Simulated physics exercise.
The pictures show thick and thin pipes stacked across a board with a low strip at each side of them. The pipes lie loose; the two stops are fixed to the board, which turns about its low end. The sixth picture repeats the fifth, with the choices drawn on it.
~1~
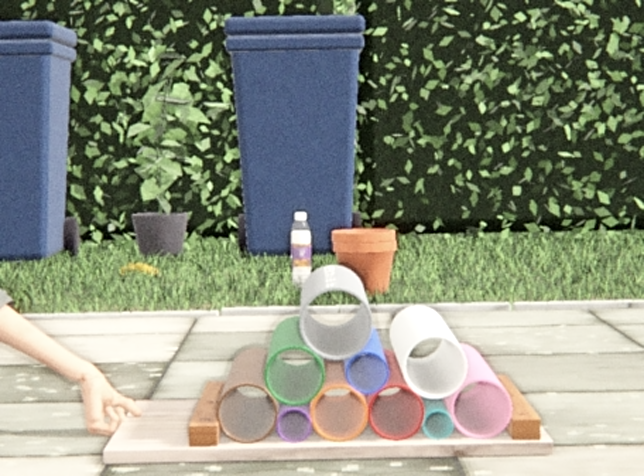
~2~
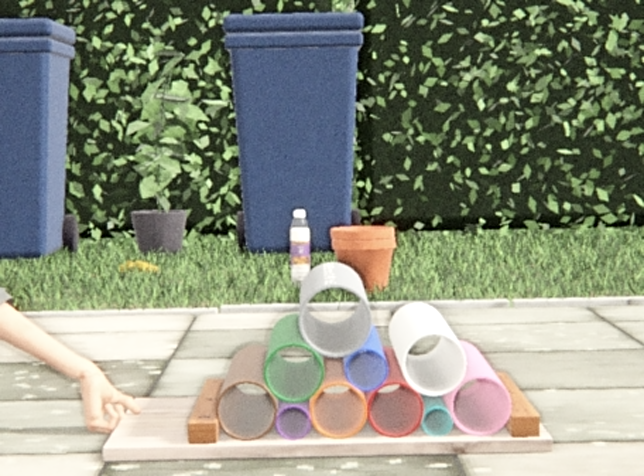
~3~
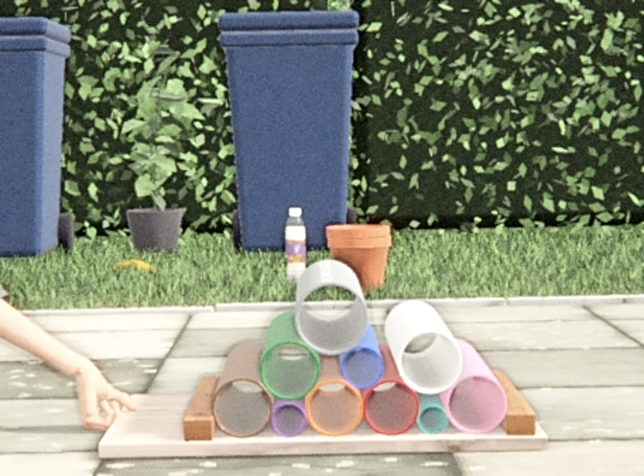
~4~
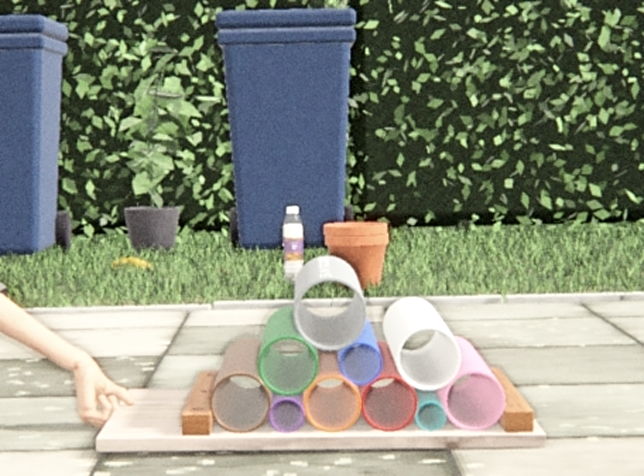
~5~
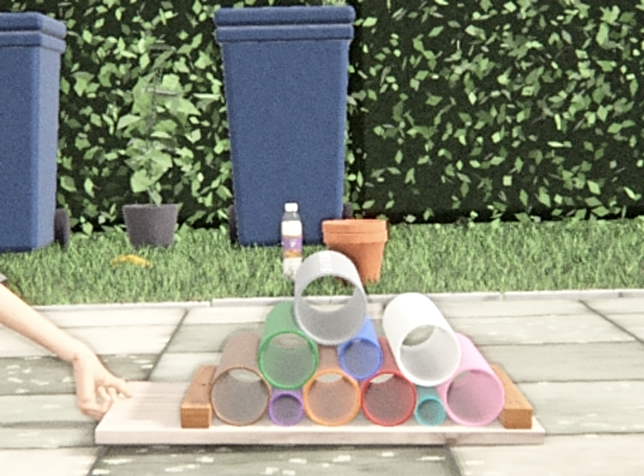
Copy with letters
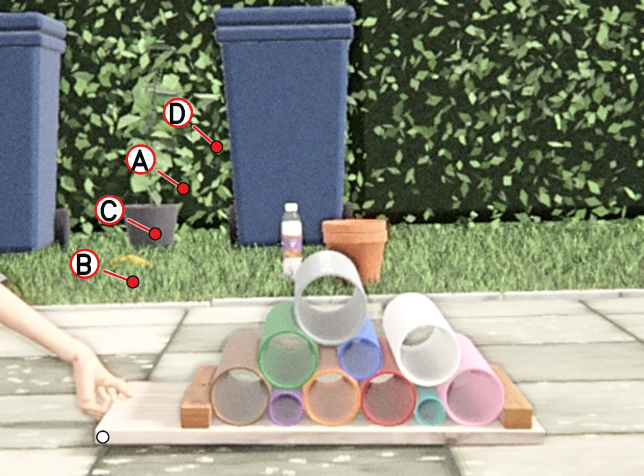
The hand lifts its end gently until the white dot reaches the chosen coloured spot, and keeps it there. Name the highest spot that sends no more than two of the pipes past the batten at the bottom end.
At most to D.
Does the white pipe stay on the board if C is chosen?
The white pipe: Yes.
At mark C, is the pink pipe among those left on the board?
Yes.
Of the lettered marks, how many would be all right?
Four of the four.
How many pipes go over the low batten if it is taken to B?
The count is none.
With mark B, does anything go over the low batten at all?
No.
On the marked copy, A at (183, 188); B at (133, 282); C at (155, 234); D at (217, 147); the white dot at (103, 437).
Following D. Soon after the start, board at 22°.
Later, board at 42°.
In the end, board at 43°, two over the low batten (white, grey).
As for the rest, A one over the low batten (grey); B none over the low batten; C none over the low batten.
